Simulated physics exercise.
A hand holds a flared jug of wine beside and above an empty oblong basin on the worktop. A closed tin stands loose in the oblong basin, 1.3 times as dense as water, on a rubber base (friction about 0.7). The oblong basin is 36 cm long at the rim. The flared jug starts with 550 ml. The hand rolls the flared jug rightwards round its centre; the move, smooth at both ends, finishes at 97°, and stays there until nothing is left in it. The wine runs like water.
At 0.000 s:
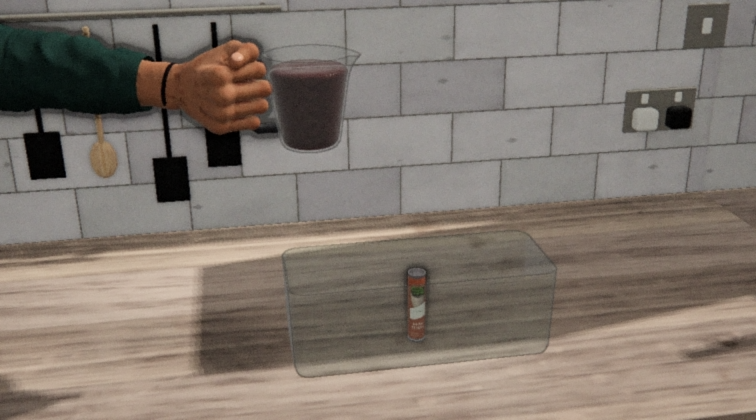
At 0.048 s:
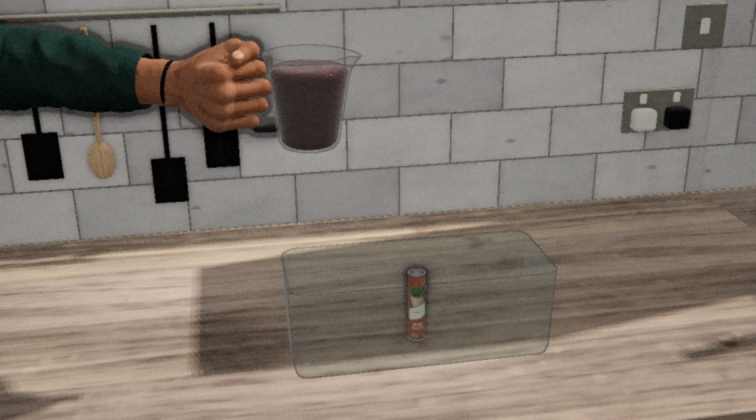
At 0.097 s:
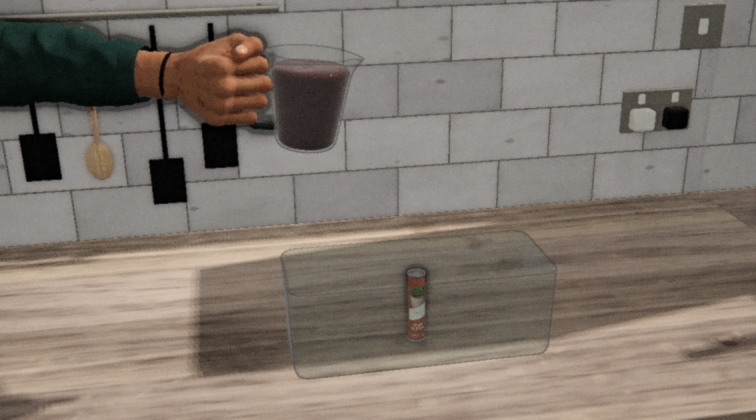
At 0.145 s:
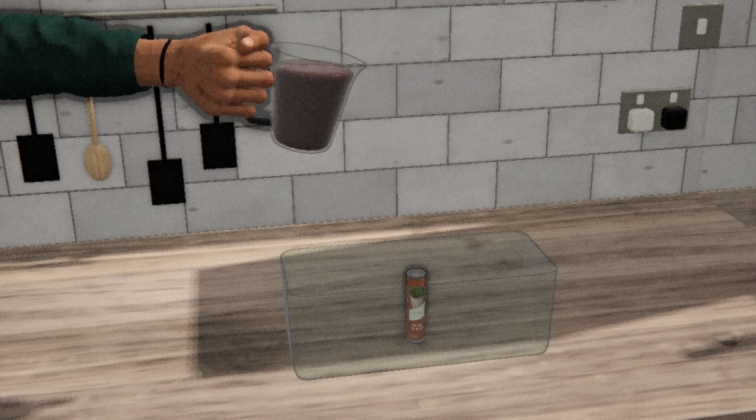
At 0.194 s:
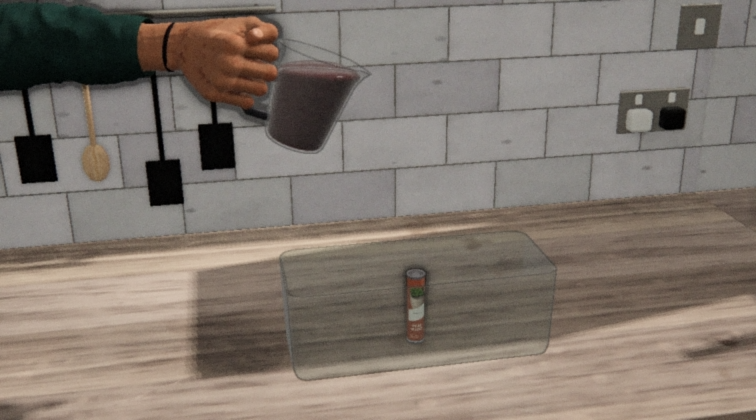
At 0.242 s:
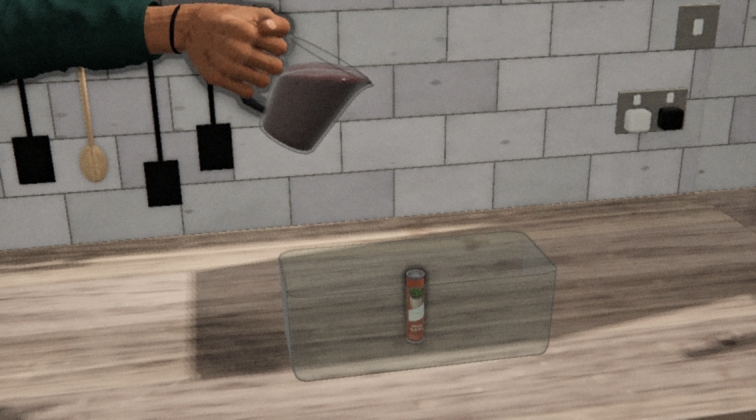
On a wooden kitchen worktop, a small tin stood inside a clear oblong basin while a hand held a jug of dark red liquid above it, then gradually tilted the jug over to the right.
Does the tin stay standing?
It stays up.
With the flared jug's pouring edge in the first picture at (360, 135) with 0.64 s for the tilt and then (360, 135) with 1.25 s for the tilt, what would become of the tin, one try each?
First it falls; then it falls.
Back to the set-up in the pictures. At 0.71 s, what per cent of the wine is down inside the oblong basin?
Some 54 per cent.
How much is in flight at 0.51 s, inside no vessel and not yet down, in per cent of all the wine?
About 38 per cent.
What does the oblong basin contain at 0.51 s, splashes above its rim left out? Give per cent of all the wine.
Near 6 in a hundred.
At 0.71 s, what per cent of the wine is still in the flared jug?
Near 16 in a hundred.
Then, 0.51 s in, the tilt is 88° and 56 per cent is still to pour; the tin stands where it began.
Then, 0.71 s in, the tilt is 97° and 15 per cent is still to pour; the tin stands where it began.
Then, 0.92 s in, the tilt is 97° and 2 per cent is still to pour; the tin stands where it began.
Then, 1.14 s in, the tilt is 97° and 0 per cent is still to pour; the tin stands where it began.
Finally, the tin stands where it began.
